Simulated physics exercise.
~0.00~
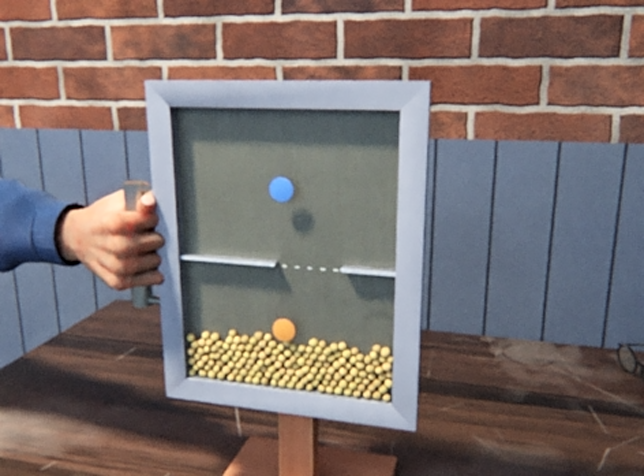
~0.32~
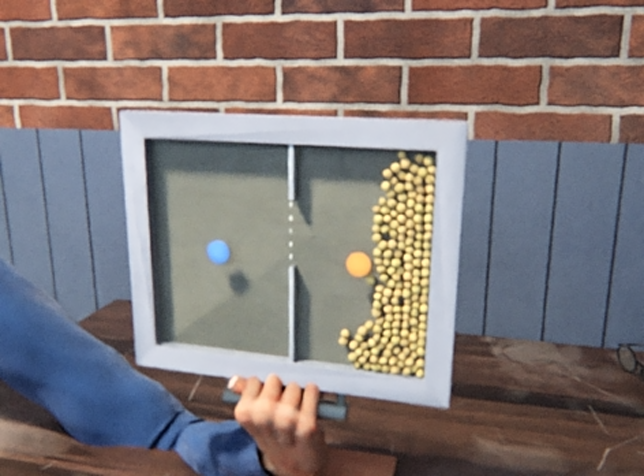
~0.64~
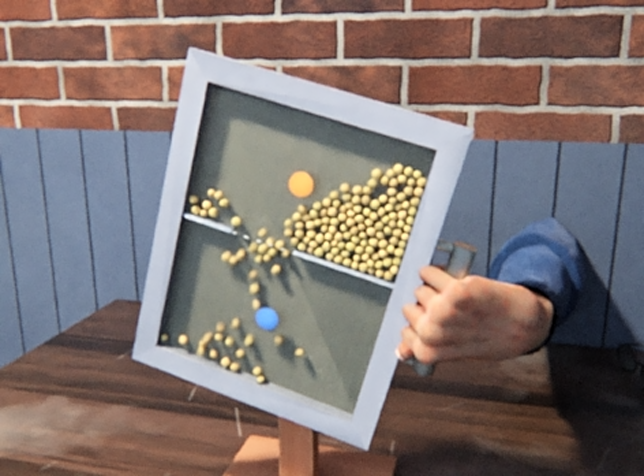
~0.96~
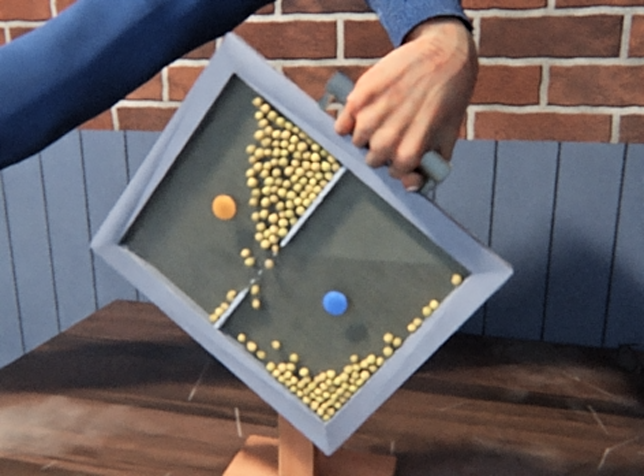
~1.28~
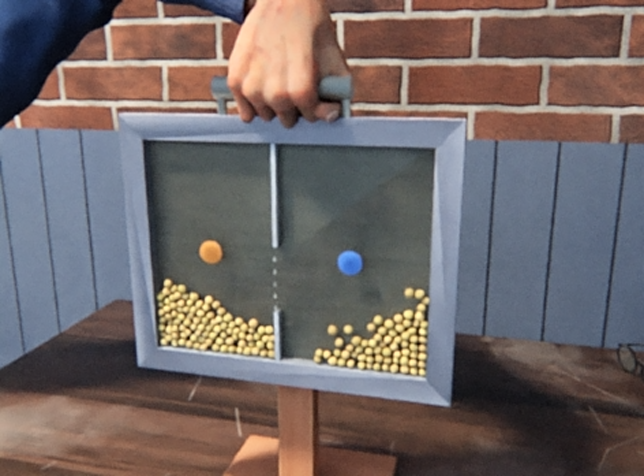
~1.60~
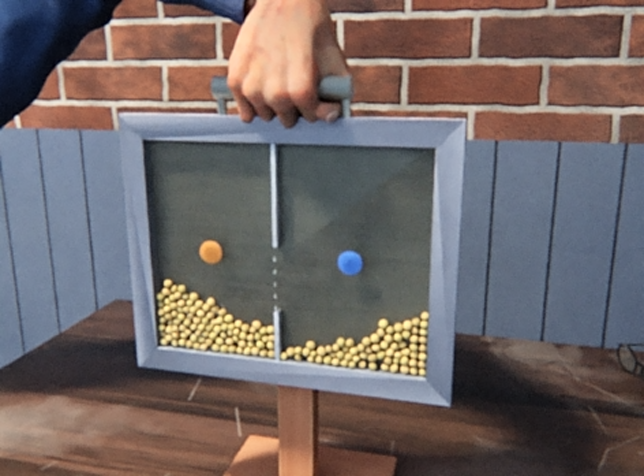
On a dark wooden table before a brick wall and blue-grey boards, a hand holds the handle of a framed, windowed case with pale beads heaped at the bottom, beside an orange sticker. The hand swings the case anticlockwise onto its side, then on until it is nearly upside down. Beads now spill through the gap in the divider towards the blue sticker's chamber. After that the case turns further the same way, still pouring, until the handle is on top. The beads settle, with somewhat more in the orange chamber than in the blue.
